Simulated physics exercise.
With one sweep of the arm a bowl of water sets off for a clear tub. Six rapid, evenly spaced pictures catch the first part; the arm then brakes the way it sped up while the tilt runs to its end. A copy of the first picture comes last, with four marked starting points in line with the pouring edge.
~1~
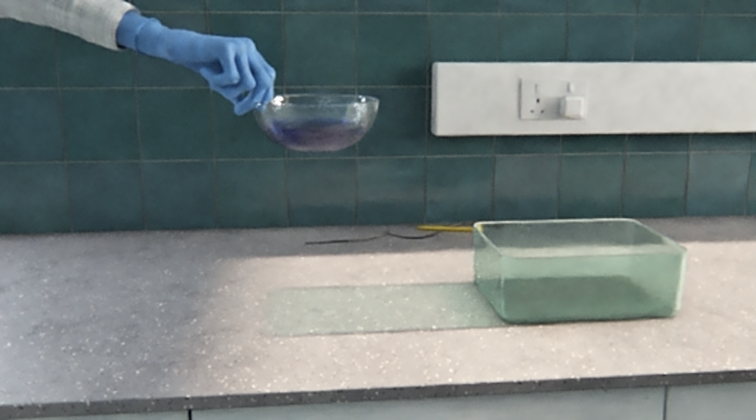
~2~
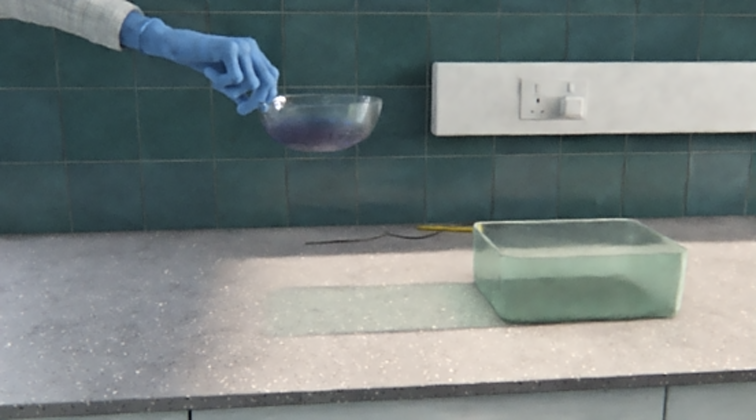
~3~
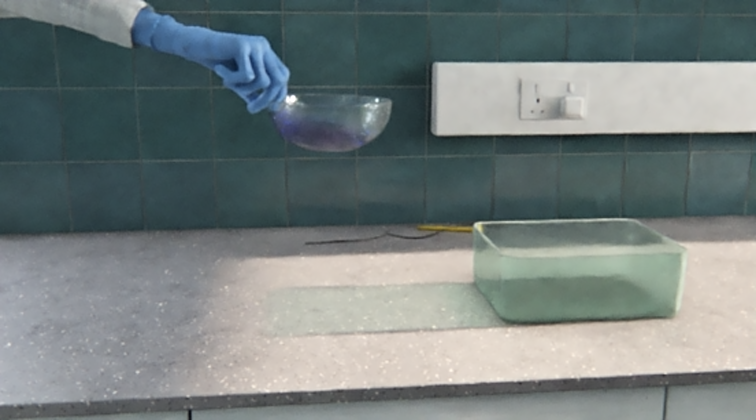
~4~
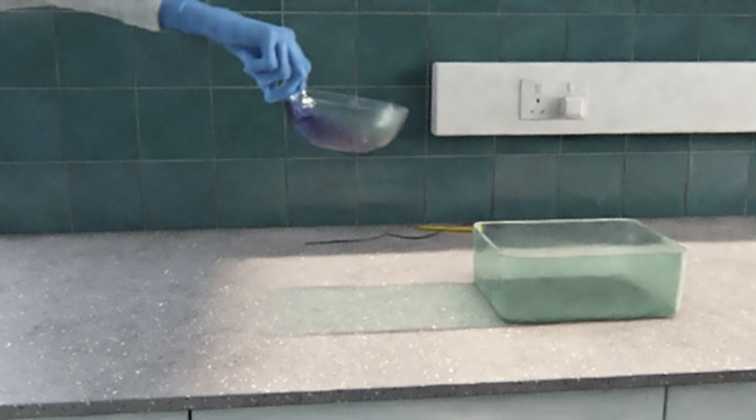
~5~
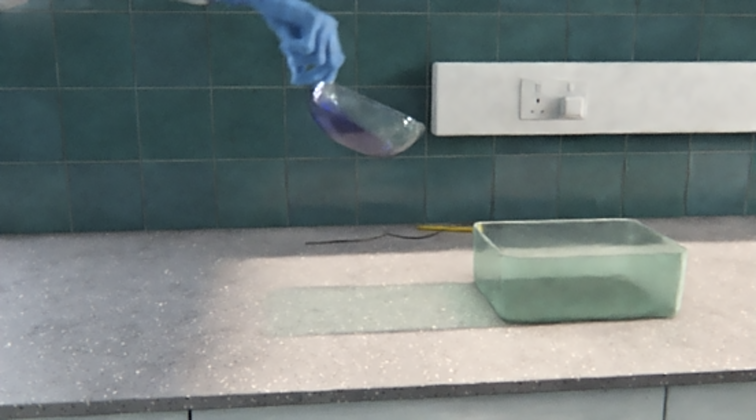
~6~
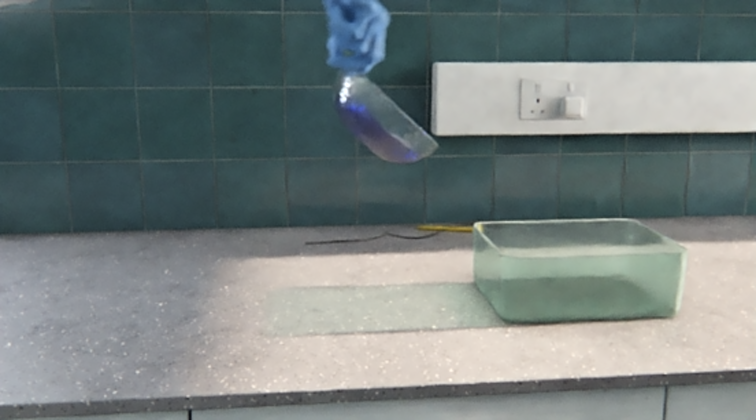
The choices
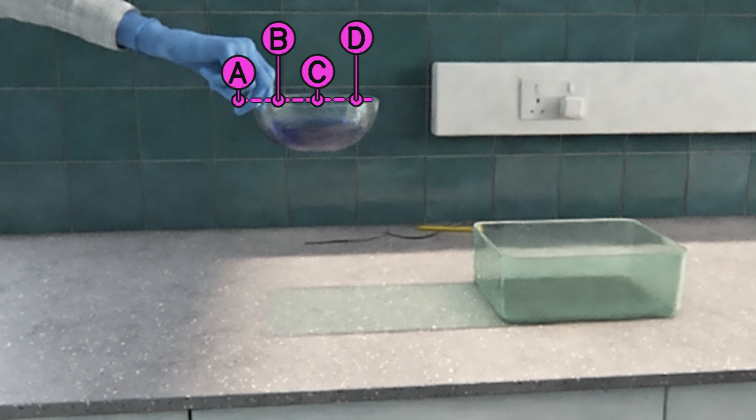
On a speckled countertop before teal tiles, a blue-gloved hand holds a clear bowl of purplish-looking liquid in the air, then moves it right toward a greenish clear tub while tilting it steeply, its right rim lowering.
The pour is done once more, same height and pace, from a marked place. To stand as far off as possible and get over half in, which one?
Go for D.
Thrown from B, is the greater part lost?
Yes, that goes wrong.
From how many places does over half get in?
One.
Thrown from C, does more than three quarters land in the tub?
No.
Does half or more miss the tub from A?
Yes, that goes wrong.
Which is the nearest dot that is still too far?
Here it is dot C.
On the marked copy, A at (238, 100); B at (278, 100); C at (317, 99); D at (356, 99).
With A, about 0 % lands in the tub, 100 % falls short.
With B, about 0 % lands in the tub, 98 % falls short.
With C, about 22 % lands in the tub, 73 % falls short and 5 % goes beside or beyond.
With D, about 69 % lands in the tub, 21 % falls short and 10 % goes beside or beyond.
